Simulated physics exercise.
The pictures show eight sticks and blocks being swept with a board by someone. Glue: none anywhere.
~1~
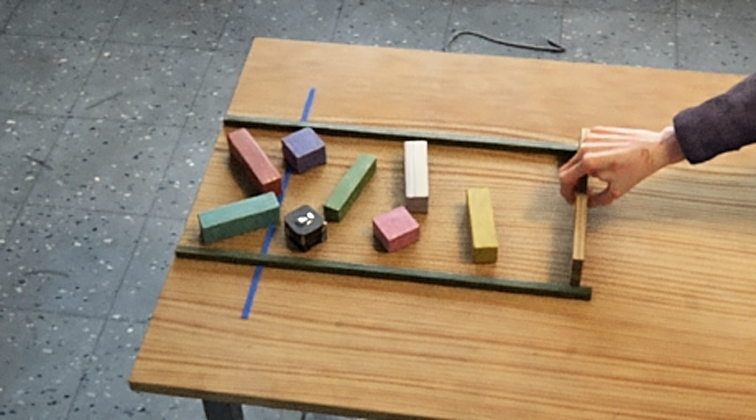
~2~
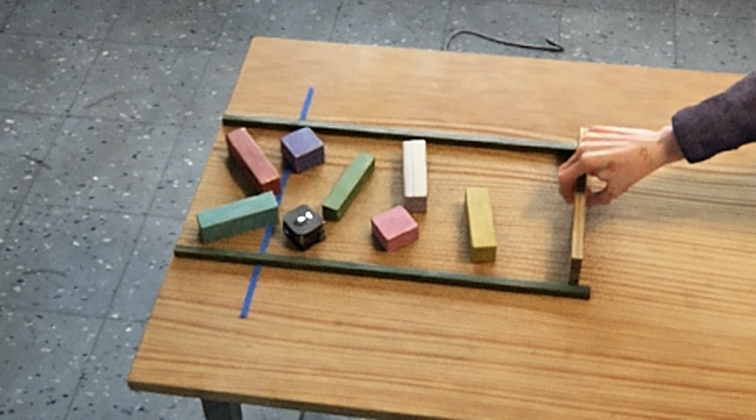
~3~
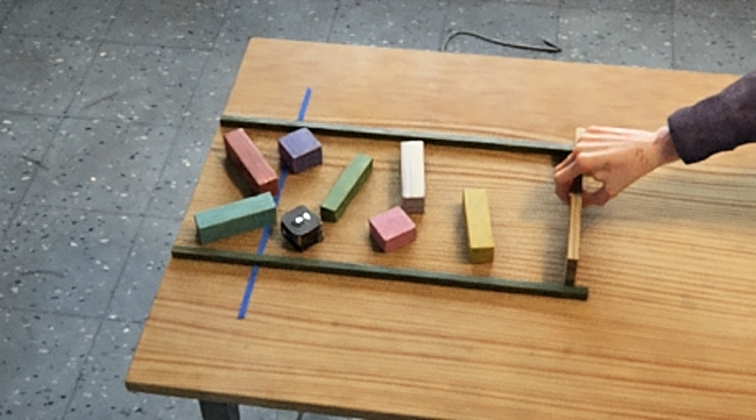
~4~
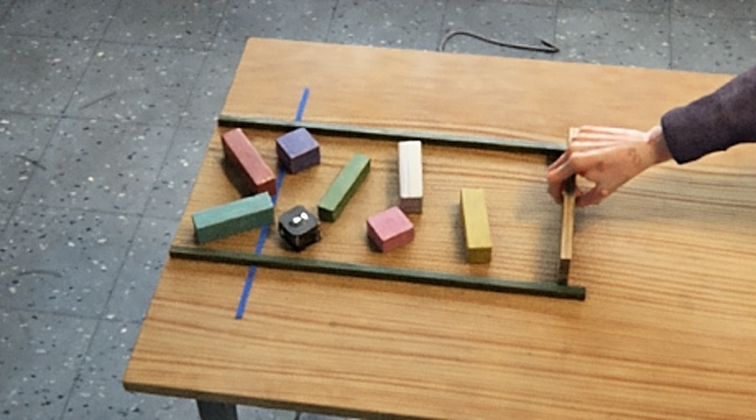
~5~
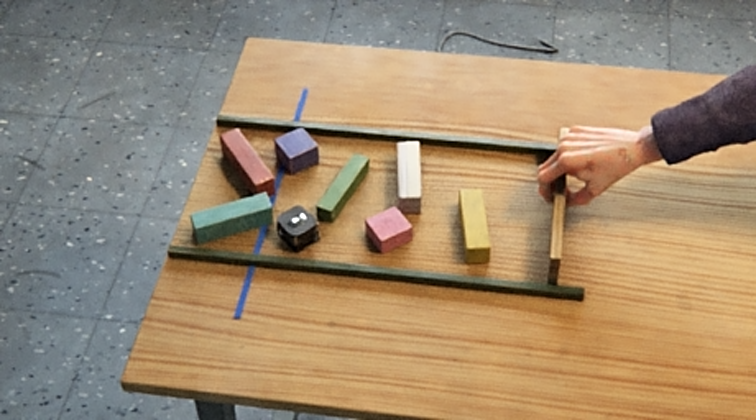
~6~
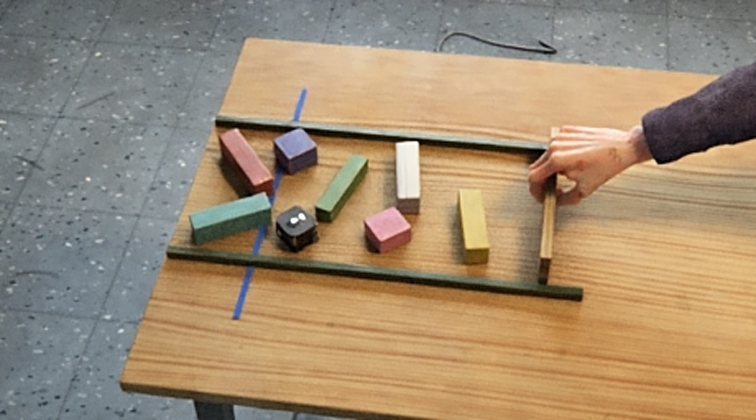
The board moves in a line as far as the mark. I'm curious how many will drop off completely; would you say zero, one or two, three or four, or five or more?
I would say one or two.
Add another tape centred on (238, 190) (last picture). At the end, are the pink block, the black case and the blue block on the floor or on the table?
In this case the pink block does not drop; next, the black case does not drop; last, the blue block drops.
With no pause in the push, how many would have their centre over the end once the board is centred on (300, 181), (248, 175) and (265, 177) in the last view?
Past the end: 0, 3 and 2.
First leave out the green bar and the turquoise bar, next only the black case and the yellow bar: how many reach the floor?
The number is 0 for the first case and 0 for the second.
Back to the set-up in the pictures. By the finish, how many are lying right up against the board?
Well, it touches 2.
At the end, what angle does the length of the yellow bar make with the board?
Some 0 degrees.
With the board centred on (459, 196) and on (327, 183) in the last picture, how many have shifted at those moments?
So far 1, and 8 at the second.
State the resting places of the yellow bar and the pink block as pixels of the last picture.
About (256, 204), and about (225, 206).
Soon after, none off yet; red bar at rest near (246, 165); turquoise bar at rest near (231, 219); blue block at rest near (296, 152).
At rest, the number that fall off is one or two; fallen, turquoise bar and red bar.
